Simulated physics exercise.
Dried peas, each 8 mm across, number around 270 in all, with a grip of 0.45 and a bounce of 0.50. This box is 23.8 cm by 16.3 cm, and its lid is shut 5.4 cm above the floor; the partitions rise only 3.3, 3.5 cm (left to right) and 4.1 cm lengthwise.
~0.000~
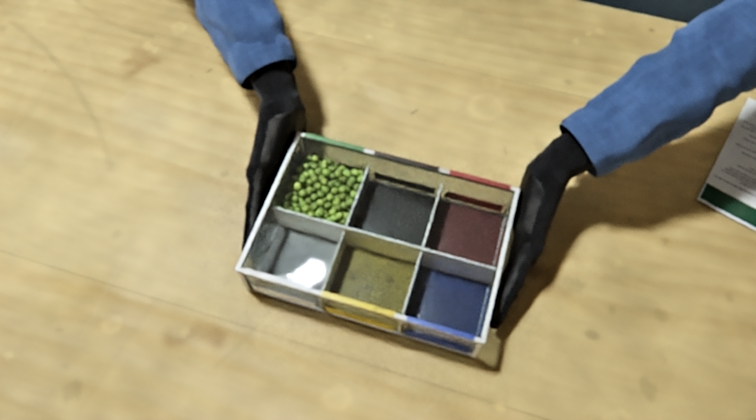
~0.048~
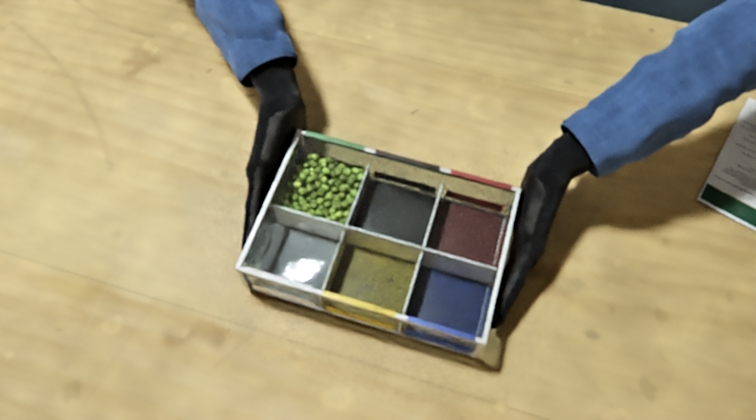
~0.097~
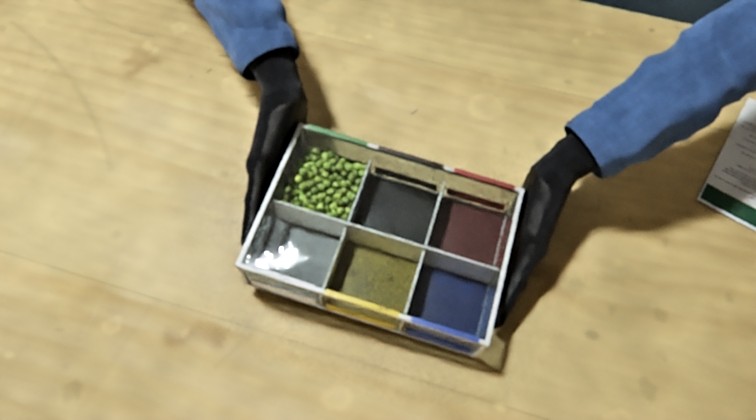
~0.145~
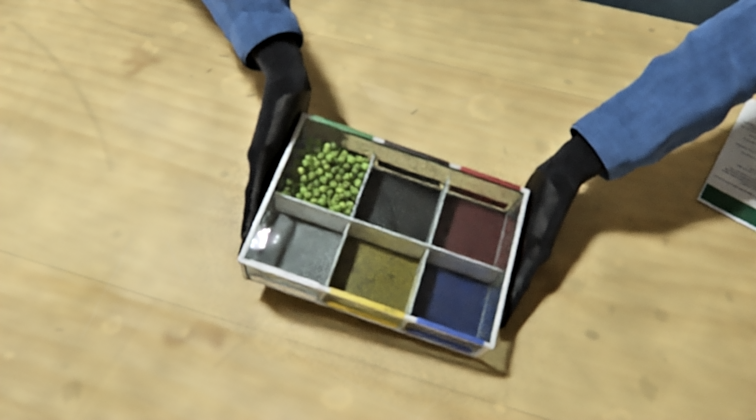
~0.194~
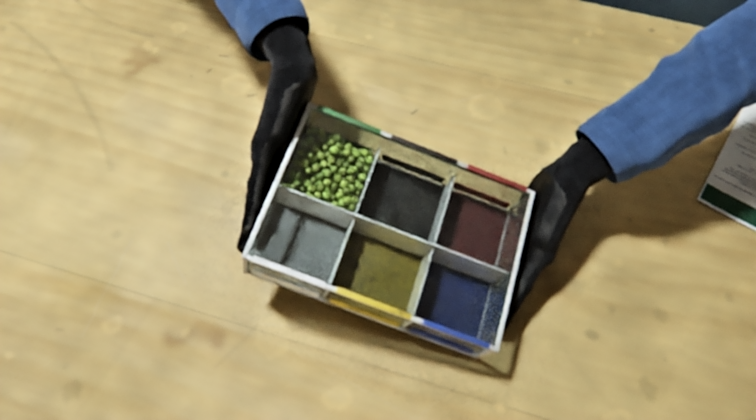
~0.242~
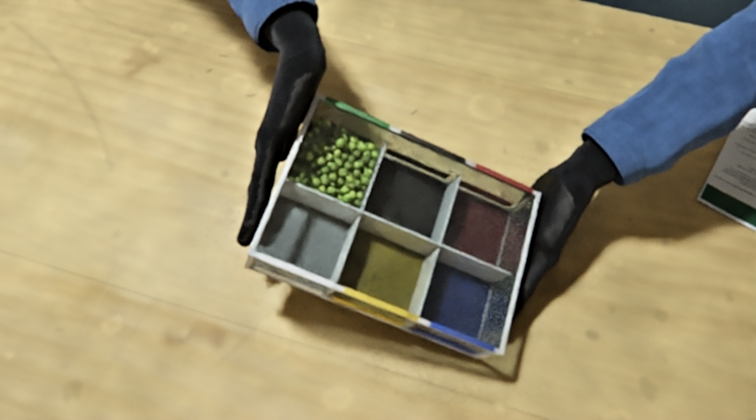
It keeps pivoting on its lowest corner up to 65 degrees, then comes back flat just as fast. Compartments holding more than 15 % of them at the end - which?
Red no, blue no, green yes, yellow no, white no, black yes.
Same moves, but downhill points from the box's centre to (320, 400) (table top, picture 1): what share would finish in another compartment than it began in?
I'd estimate about 10 %.
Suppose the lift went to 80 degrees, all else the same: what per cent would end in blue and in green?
With that change it's blue at 10 per cent and green at 45 per cent.
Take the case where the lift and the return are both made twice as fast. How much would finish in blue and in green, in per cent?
Expect blue at 5 percent and green at 60 percent.
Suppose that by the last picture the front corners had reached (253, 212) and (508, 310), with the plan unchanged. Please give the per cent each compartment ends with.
Result - red: 0 %; blue: 0 %; green: 85 %; yellow: 0 %; white: 0 %; black: 15 %.
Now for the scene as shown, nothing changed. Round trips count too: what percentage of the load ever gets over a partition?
Estimate: Some 40 per cent.
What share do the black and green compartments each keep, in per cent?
The black compartment ends with 30 per cent, the green one with 60 per cent.
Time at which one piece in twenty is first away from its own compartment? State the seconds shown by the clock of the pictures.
0.75 s or so.
After 0.80 s, tilt 64 degrees; green 80 %, black 15 %.
After 1.18 s, tilt 26 degrees; red 10 %, green 60 %, black 30 %.
After 1.64 s, tilt 0 degrees; red 10 %, green 60 %, black 30 %.
In the end, at 2.1 s, red 10 %, blue 0 %, green 60 %, yellow 0 %, white 0 %, black 30 %.
